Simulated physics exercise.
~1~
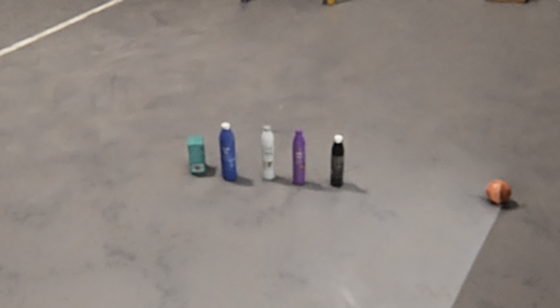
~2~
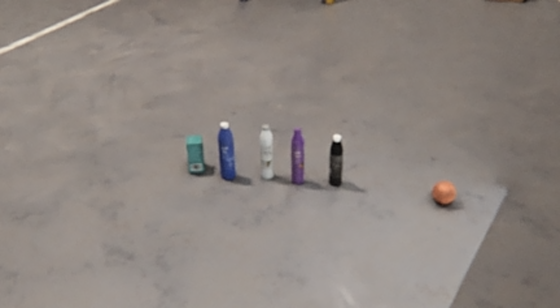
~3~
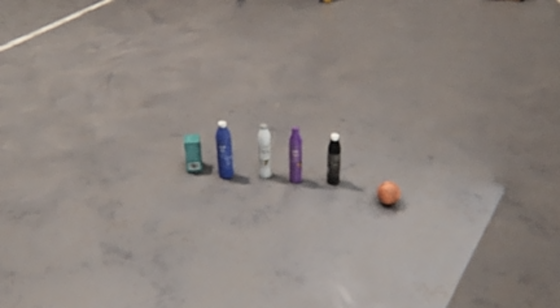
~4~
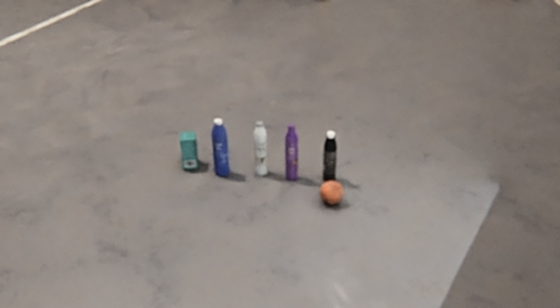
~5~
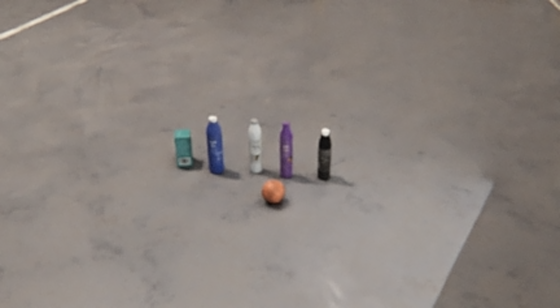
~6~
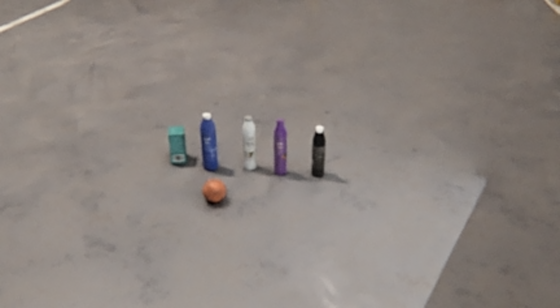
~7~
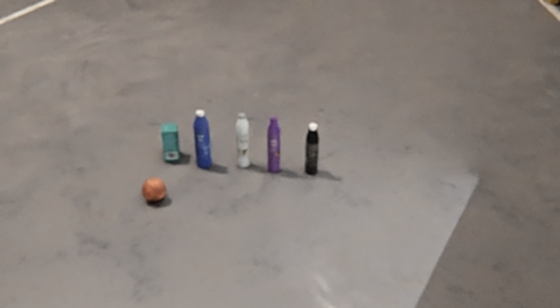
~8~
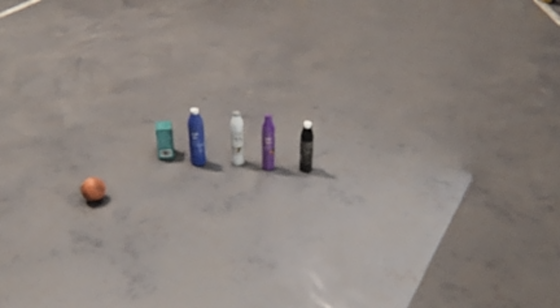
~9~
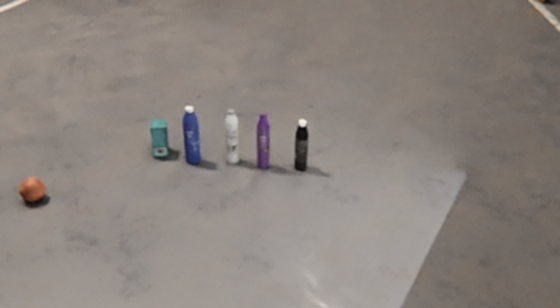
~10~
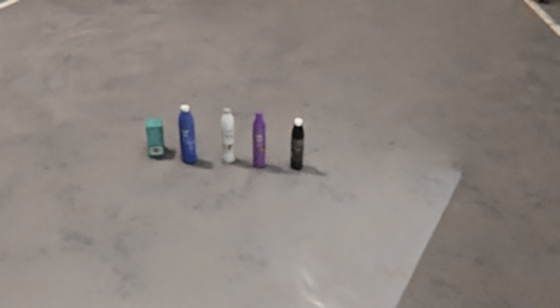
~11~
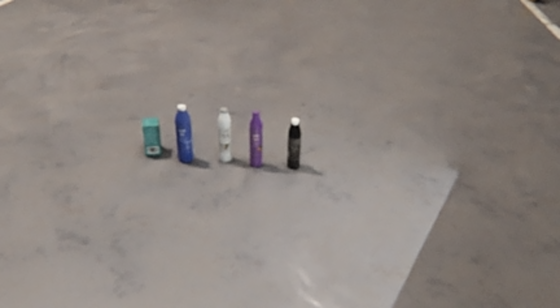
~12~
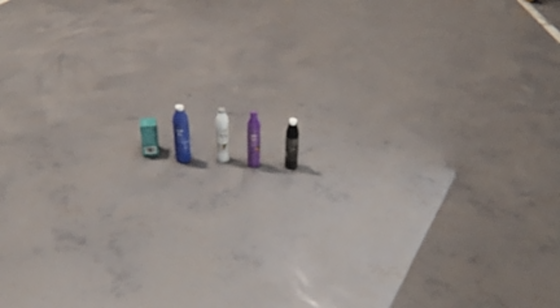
At the start, a turquoise carton and four bottles, blue, white, purple and black, stand in a row on a grey floor, with an orange ball off to the right. The ball rolls left across the floor toward the row. It passes in front of the black bottle, then the purple, white and blue ones, without knocking any of them. It continues past the carton and leaves the view on the left. Meanwhile the view drifts slightly right. At the end, the carton and all four bottles are still upright in their places.
